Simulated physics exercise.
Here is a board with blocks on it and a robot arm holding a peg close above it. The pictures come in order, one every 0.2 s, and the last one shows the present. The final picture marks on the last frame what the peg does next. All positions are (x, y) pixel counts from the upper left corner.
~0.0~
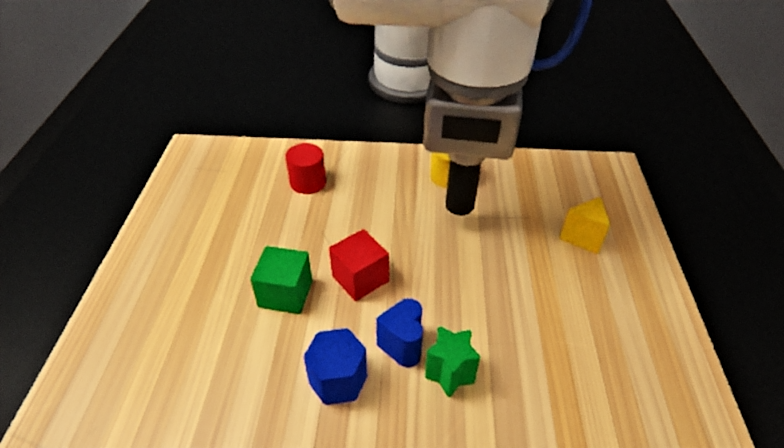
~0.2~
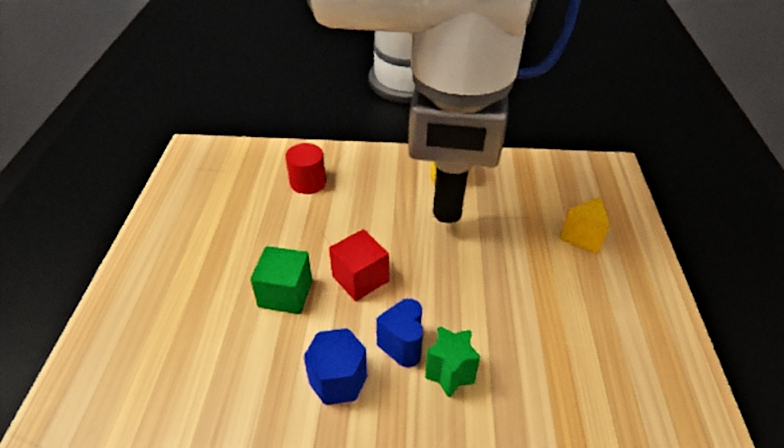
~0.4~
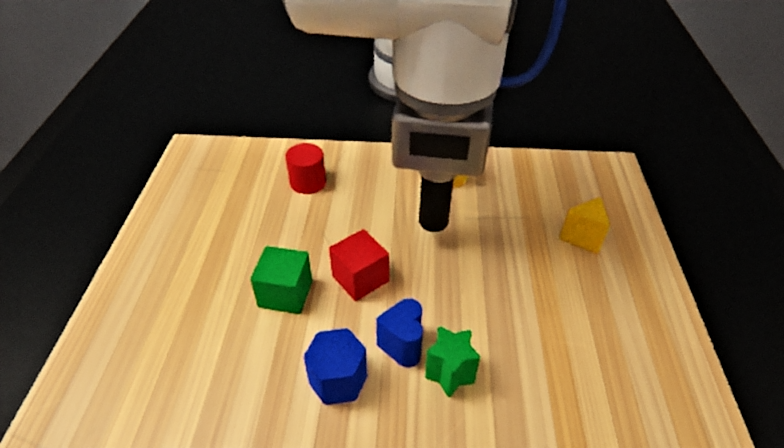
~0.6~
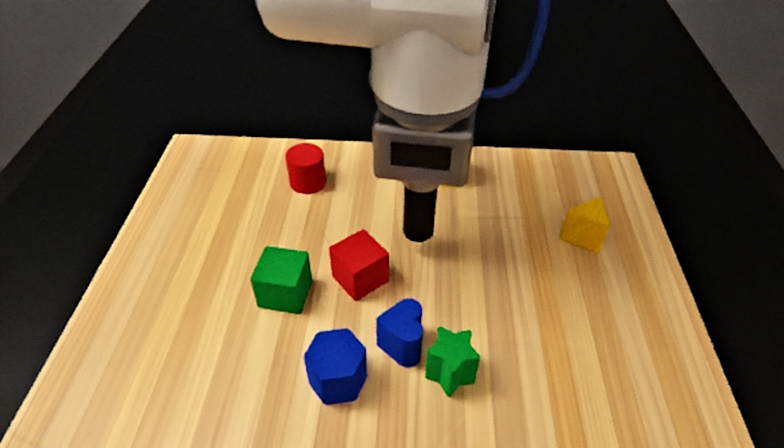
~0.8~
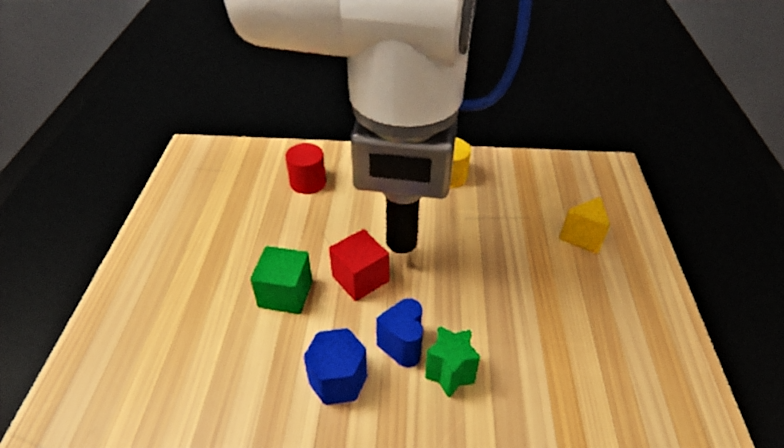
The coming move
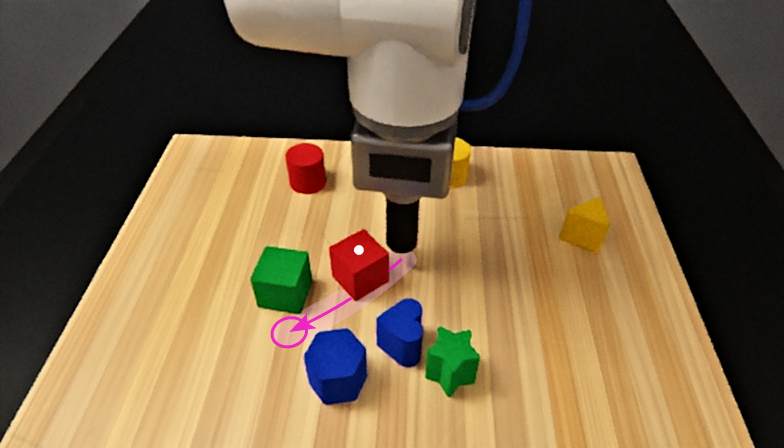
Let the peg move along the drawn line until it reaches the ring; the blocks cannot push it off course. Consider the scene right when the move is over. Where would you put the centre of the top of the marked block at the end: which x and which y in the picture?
It ends at (246, 287).
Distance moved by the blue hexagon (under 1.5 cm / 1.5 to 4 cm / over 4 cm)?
Short of 1.5 cm.
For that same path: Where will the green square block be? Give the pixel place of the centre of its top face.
Somewhere near (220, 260).
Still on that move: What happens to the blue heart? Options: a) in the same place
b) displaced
Option a.
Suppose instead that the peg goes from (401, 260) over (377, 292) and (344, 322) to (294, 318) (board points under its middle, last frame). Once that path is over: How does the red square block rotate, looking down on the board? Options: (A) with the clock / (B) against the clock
A
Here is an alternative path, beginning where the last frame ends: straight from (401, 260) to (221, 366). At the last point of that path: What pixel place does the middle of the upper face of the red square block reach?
Put as a pixel place, it's (218, 295).
The drawn path runs from (401, 260) through (352, 297) to (289, 332); the dot is on the red square block.
On the path given first. One third of the way, peg (369, 268); red square block (329, 261), turned 30° clockwise.
Two thirds of the way, peg (330, 293); green square block (246, 264), turned 15° clockwise; red square block (288, 276), turned 65° clockwise.
At the end, peg (286, 315); green square block (220, 260), turned 45° clockwise; blue hexagon not moved; red square block (246, 287), turned 90° clockwise; blue heart not moved.
